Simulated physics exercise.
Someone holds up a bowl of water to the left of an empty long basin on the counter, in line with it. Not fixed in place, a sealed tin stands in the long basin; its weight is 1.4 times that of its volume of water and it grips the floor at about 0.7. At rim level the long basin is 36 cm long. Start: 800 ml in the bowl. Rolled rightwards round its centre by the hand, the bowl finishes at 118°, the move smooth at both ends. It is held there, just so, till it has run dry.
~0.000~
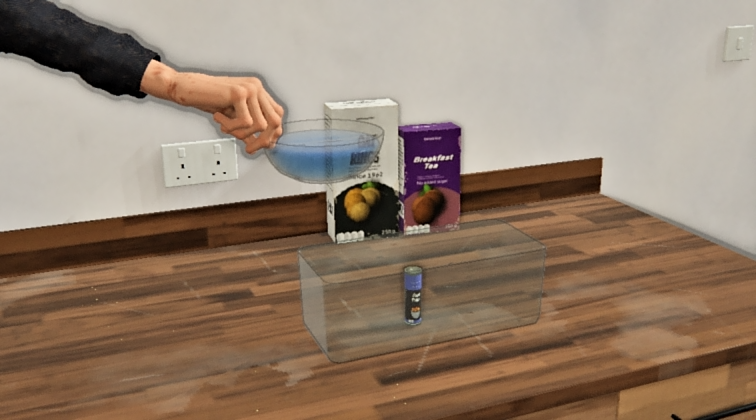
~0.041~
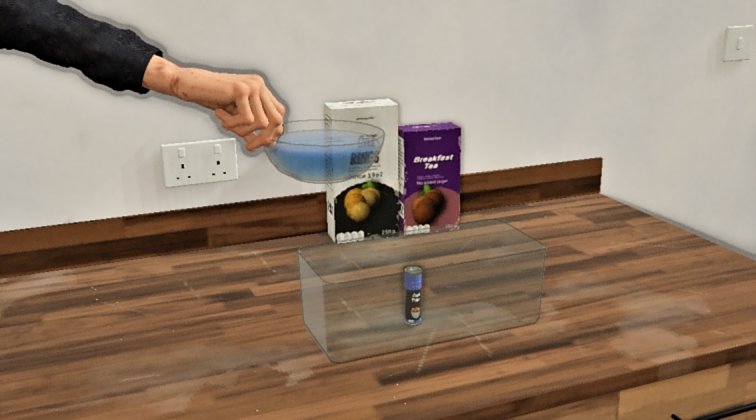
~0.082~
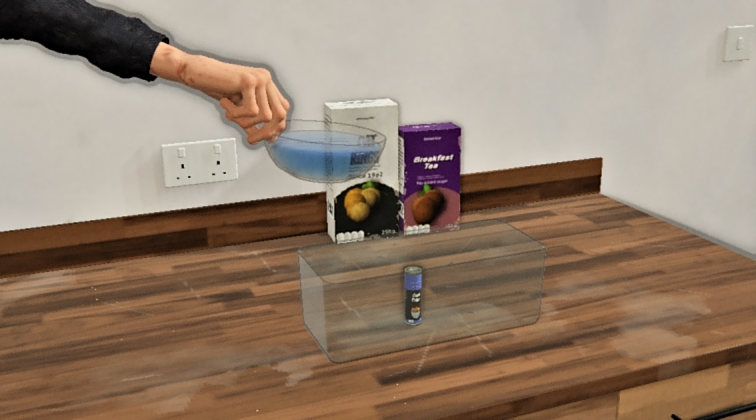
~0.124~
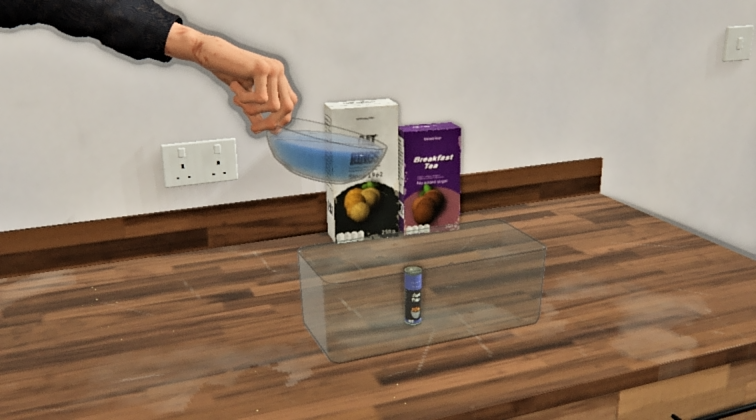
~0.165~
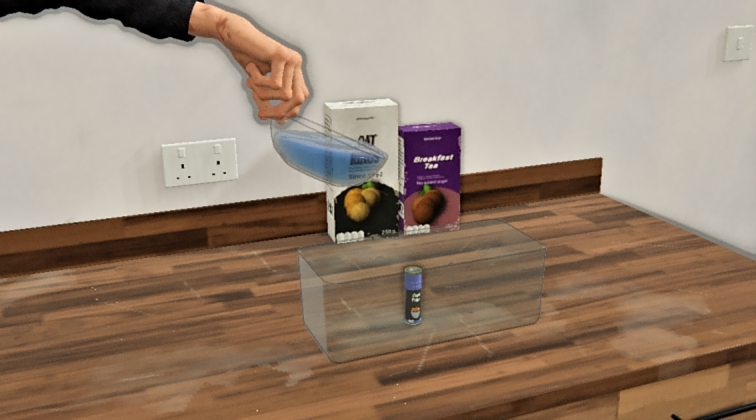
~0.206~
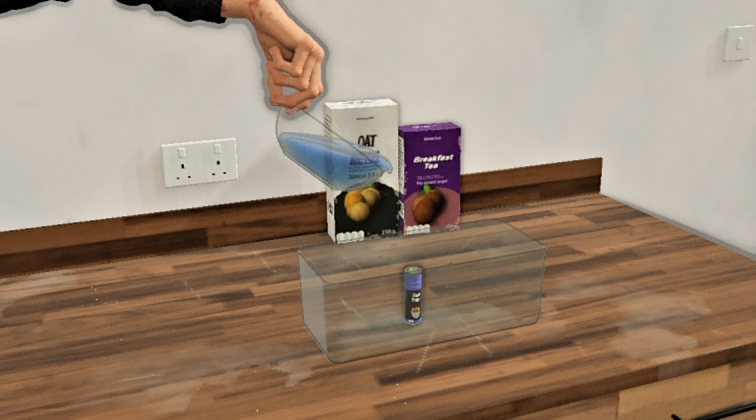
A hand held a clear bowl of blue liquid above and left of a clear basin with a small tin inside, then smoothly tilted it further and further rightwards, two boxes standing behind.
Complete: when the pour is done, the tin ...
... has tipped over.
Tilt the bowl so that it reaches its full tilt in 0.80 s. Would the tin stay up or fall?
The tin stays on its base.
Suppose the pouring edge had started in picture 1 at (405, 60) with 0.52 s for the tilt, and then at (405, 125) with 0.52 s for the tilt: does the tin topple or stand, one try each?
First it falls; then it keeps standing.
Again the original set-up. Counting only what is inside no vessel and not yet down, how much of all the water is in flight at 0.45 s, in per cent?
Some 28 % is the figure.
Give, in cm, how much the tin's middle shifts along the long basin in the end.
About 7.5 cm.
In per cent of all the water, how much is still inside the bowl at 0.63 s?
Roughly 0 per cent.
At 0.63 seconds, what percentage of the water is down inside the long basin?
Around 96 parts in a hundred.
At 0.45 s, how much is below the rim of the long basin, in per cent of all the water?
Roughly 72 per cent.
Then, 0.45 s in, the tilt is 113° and 0 per cent is still to pour; the tin stands where it began.
Then, 0.63 s in, the tilt is 118° and 0 per cent is still to pour; the tin leans 20°.
Then, 0.82 s in, the tilt is 118° and 0 per cent is still to pour; the tin lies on its side.
Then, 1.02 s in, the tilt is 118° and 0 per cent is still to pour; the tin lies on its side.
Finally, the tin lies on its side.
